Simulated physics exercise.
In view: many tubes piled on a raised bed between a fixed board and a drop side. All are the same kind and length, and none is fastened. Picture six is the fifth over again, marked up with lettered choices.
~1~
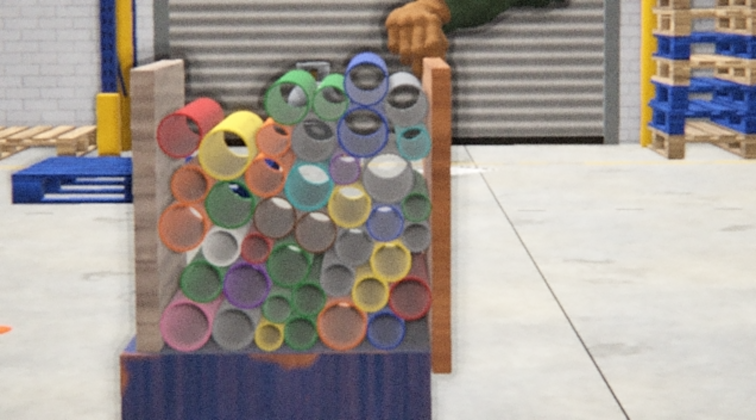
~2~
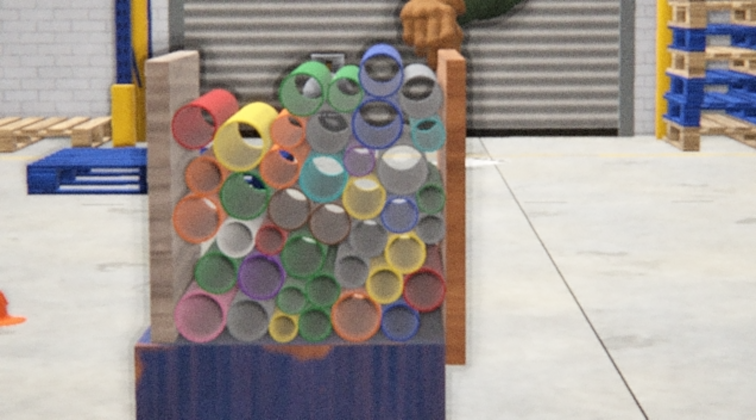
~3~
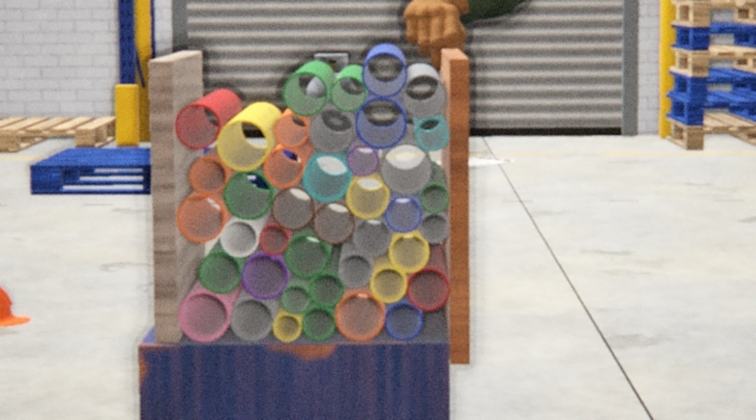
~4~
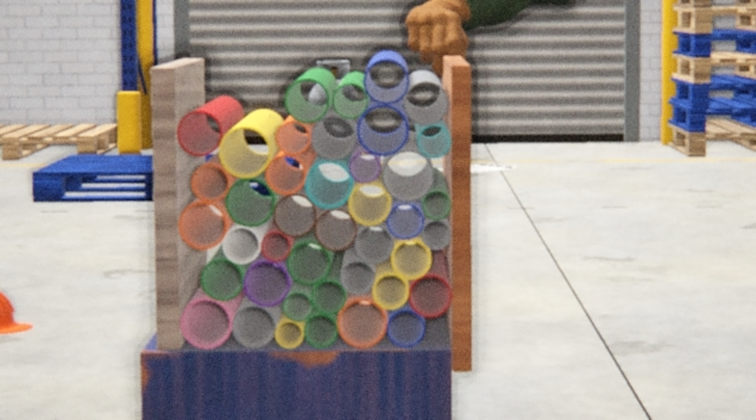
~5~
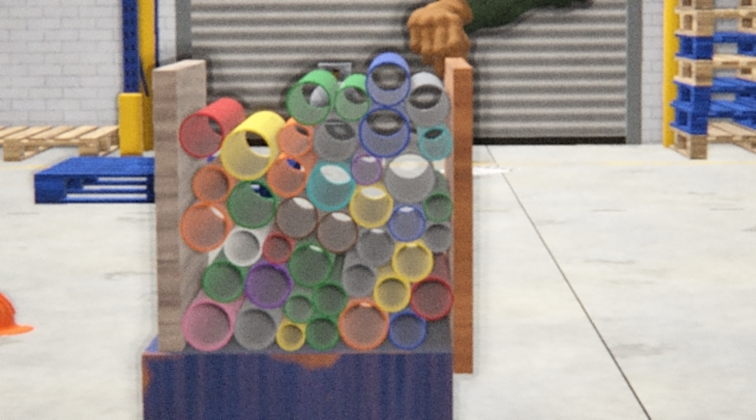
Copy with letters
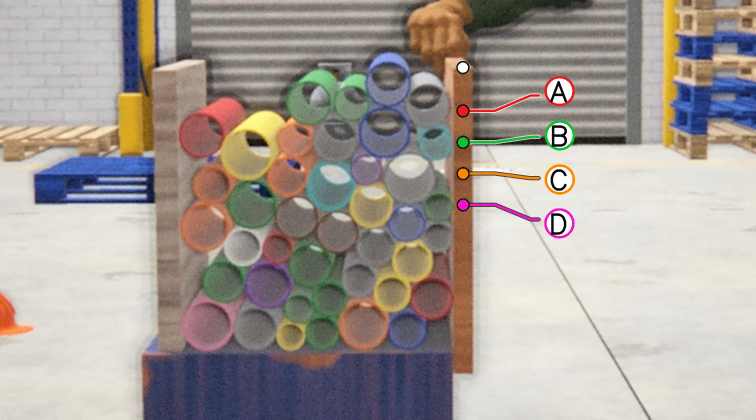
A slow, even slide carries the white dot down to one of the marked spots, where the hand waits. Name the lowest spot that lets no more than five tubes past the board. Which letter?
It can be let down to D.
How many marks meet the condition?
The number is four.
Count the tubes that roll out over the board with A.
It comes to none.
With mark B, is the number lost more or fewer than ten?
It loses fewer than ten.
On the marked copy, A at (463, 111); B at (463, 143); C at (463, 174); D at (463, 205); the white dot at (463, 68).
Following D. Soon after the start, top of the board (453, 139).
Later, top of the board (453, 204).
In the end, top of the board (453, 204), three out over the board.
As for the rest, A none out over the board; B none out over the board; C none out over the board.
